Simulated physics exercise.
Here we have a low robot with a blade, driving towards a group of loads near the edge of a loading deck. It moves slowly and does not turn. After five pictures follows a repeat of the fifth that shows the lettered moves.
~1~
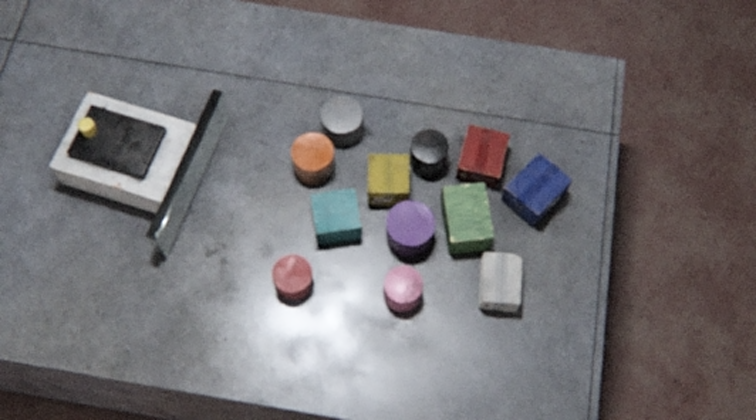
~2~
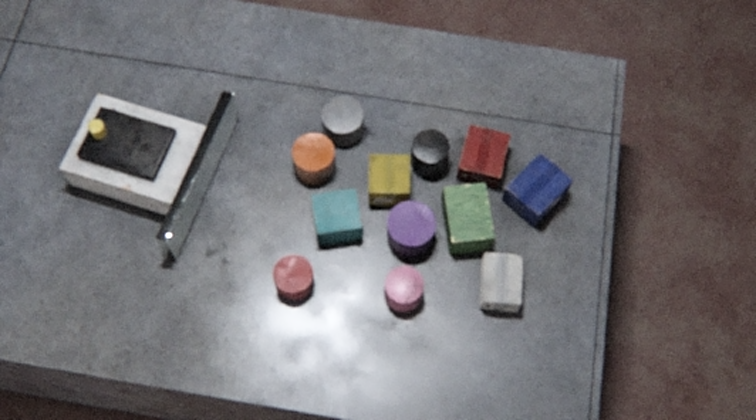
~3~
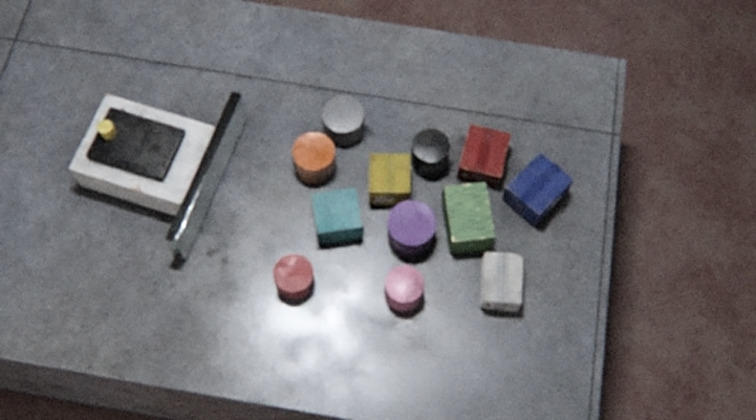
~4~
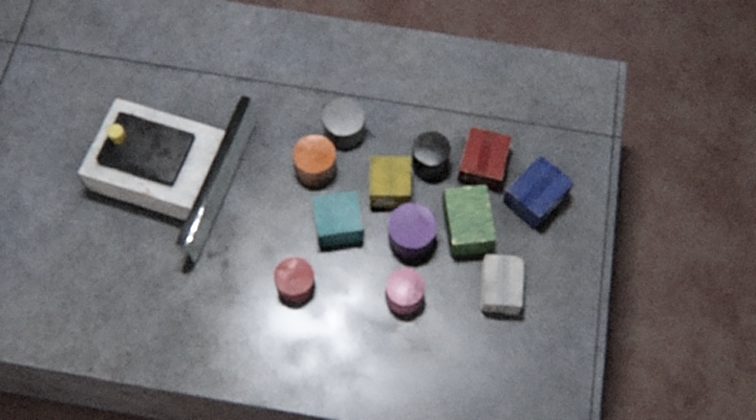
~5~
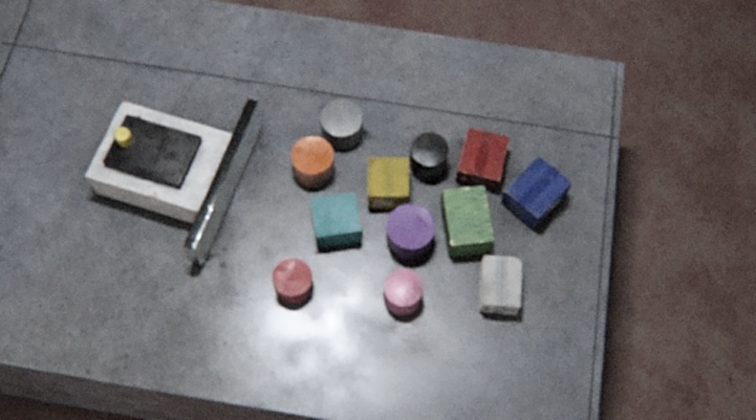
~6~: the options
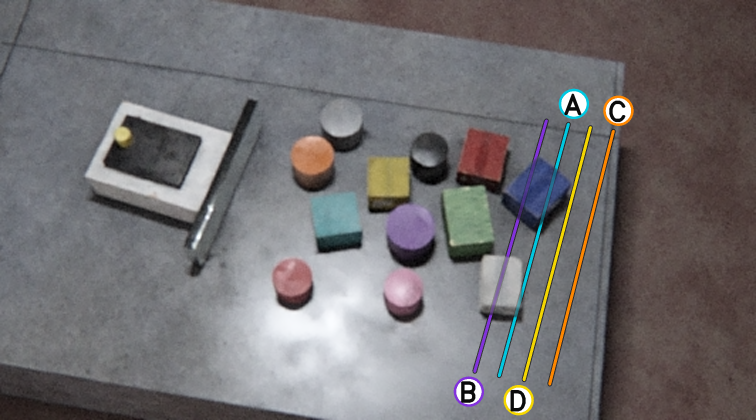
A low robot with a blade creeps right toward a group of colourful loads.
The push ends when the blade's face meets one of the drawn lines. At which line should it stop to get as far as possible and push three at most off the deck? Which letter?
It should halt at A.
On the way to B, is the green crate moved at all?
Yes.
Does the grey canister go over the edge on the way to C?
No.
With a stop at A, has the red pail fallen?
No.
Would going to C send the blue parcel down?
Yes.
On the marked copy, A at (536, 243); B at (513, 239); C at (583, 250); D at (559, 246).
Taking A. A third of the way, robot (270, 170); red pail (330, 292); grey canister (381, 120).
Two thirds of the way, robot (383, 188); blue parcel (571, 190); green crate (562, 245).
When it is over, robot (472, 202); green crate over the edge; blue parcel over the edge; two fallen.
As for the rest, B is within the limit but short; C drops six; D drops five.
